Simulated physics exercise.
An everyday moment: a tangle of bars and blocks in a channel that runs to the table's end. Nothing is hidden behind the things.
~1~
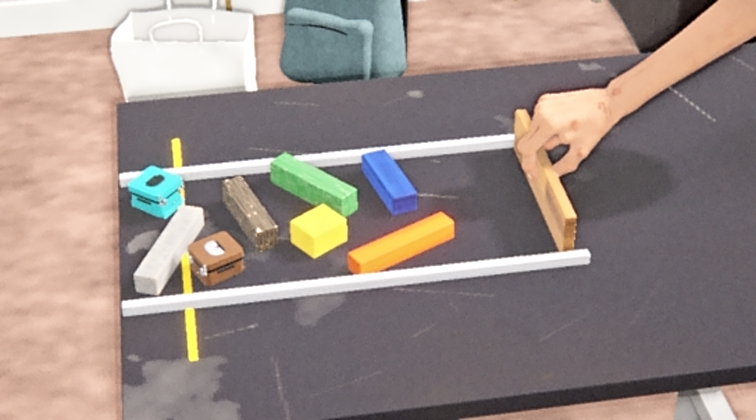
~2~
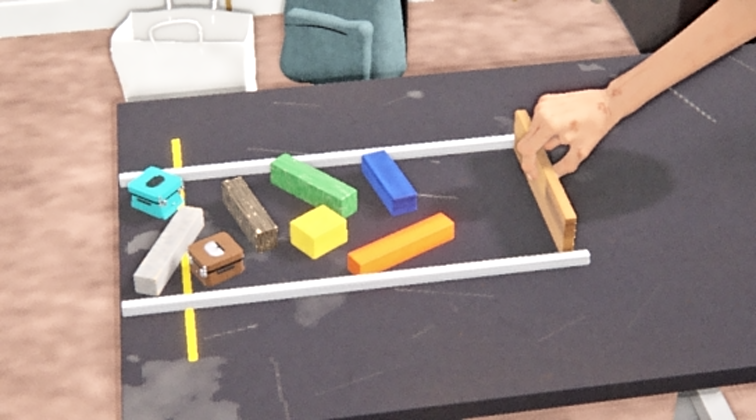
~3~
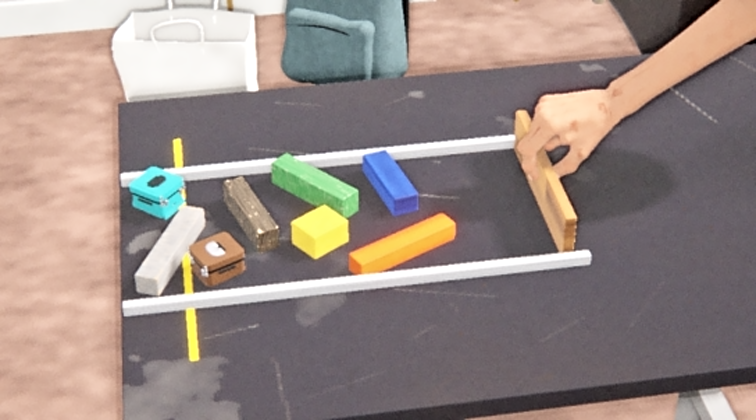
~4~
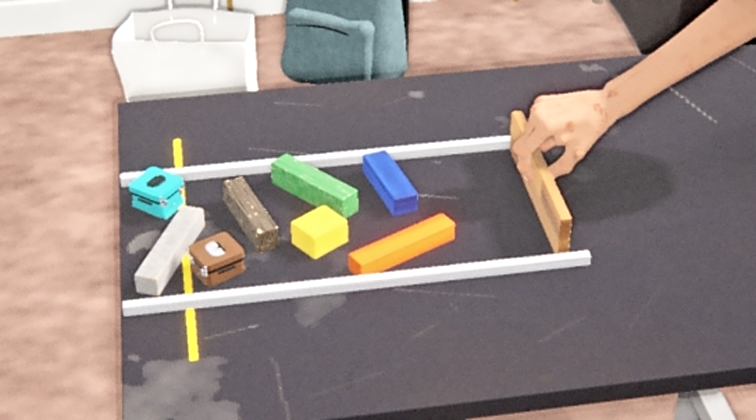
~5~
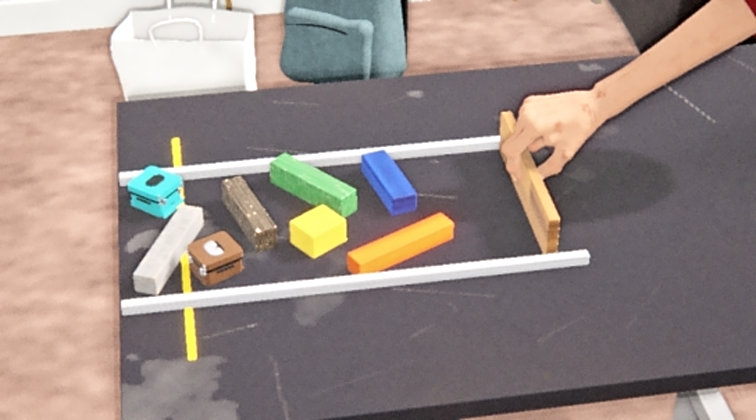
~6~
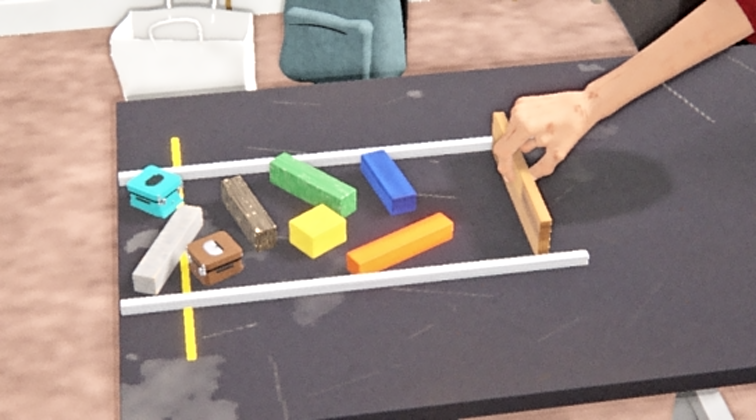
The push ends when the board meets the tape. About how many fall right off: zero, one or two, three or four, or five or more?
The number that fall off is three or four.
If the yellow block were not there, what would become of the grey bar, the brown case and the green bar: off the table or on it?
The grey bar is lost; the brown case tumbles off; the green bar survives.
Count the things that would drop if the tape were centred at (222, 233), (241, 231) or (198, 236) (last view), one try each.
It would be 2, 0 and 3.
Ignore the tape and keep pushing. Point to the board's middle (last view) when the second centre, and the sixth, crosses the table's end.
About (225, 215), then (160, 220).
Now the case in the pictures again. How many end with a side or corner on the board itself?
3 of them.
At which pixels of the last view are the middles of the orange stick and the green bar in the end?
The orange stick at (130, 284), the green bar at (141, 203).
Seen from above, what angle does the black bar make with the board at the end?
Near 0 degrees.
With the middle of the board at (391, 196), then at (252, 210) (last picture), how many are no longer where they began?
2 and 8.
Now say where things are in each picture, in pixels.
Turquoise case (157, 193); grey bar (170, 249); brown case (216, 260); board (543, 180); tape (184, 238), in the first frame.
Grey bar (170, 250); yellow block (319, 232), in the second frame.
Brown case (217, 260); orange stick (403, 246), in the third frame.
Turquoise case (157, 193); black bar (250, 214), in the fourth frame.
Grey bar (169, 249); blue stick (388, 181), in the fifth frame.
Turquoise case (156, 192); grey bar (169, 249); brown case (215, 259); board (520, 183); tape (182, 237), in the sixth frame.
A little later, none off yet; turquoise case at rest near (156, 192); grey bar at rest near (169, 249); brown case at rest near (215, 259).
Next, none off yet; turquoise case shifted about its own width near (130, 195); grey bar shifted a little near (118, 249); brown case shifted about its own width near (146, 260).
When it is over, the number that fall off is three or four; down, brown case, grey bar and turquoise case.
